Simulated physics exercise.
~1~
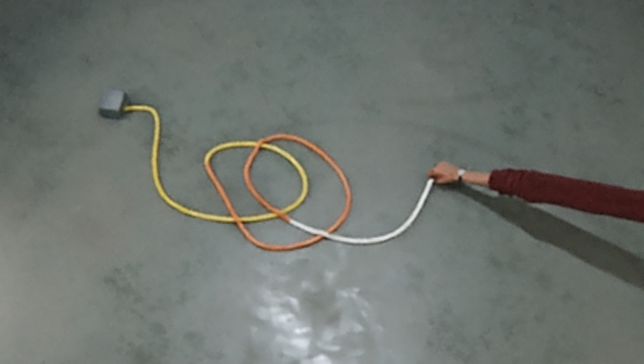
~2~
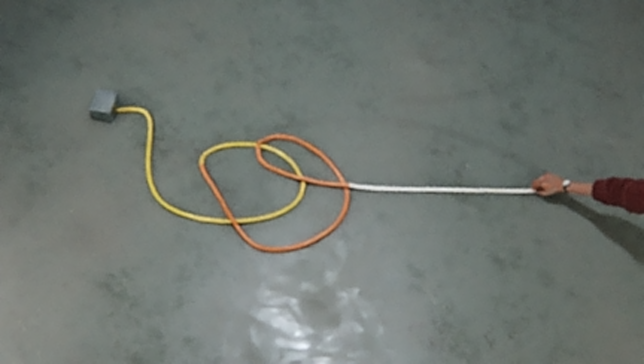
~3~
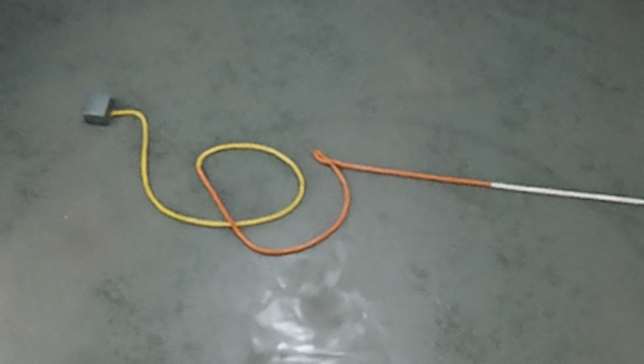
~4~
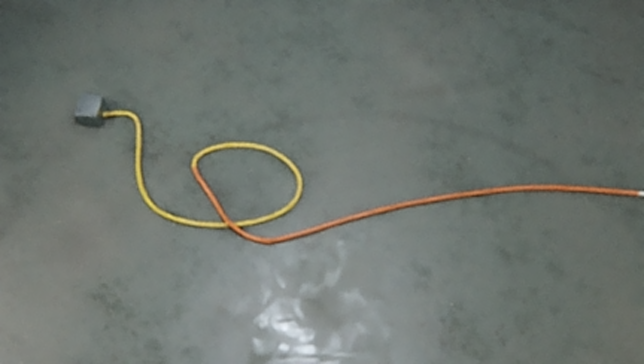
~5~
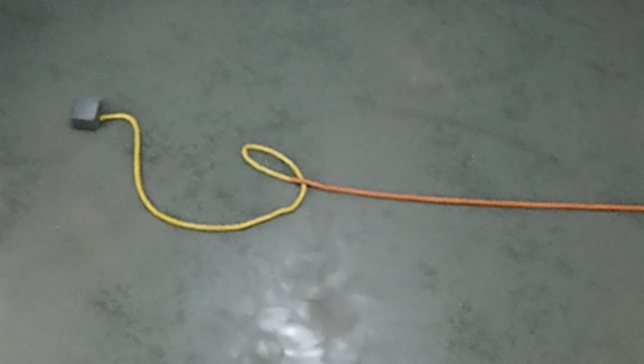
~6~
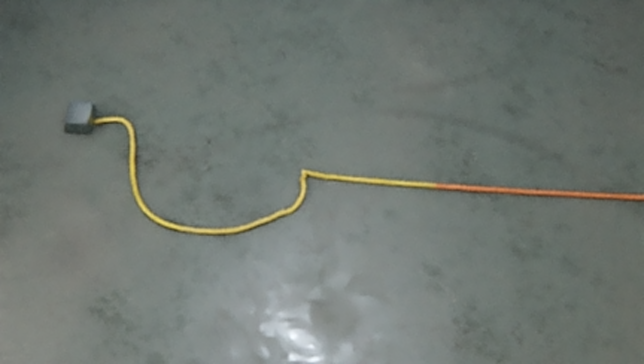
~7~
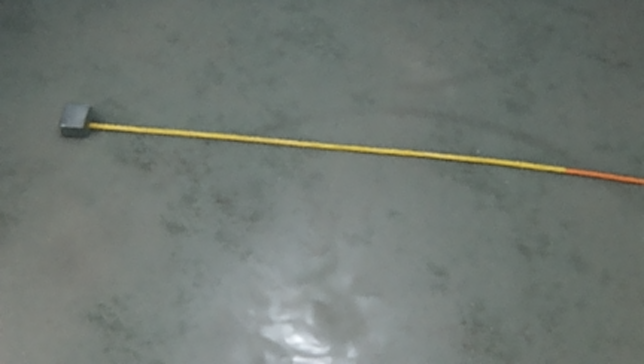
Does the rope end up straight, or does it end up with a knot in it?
The rope ends up straight, with all its loops pulled out and no knot left in the part that can be seen.
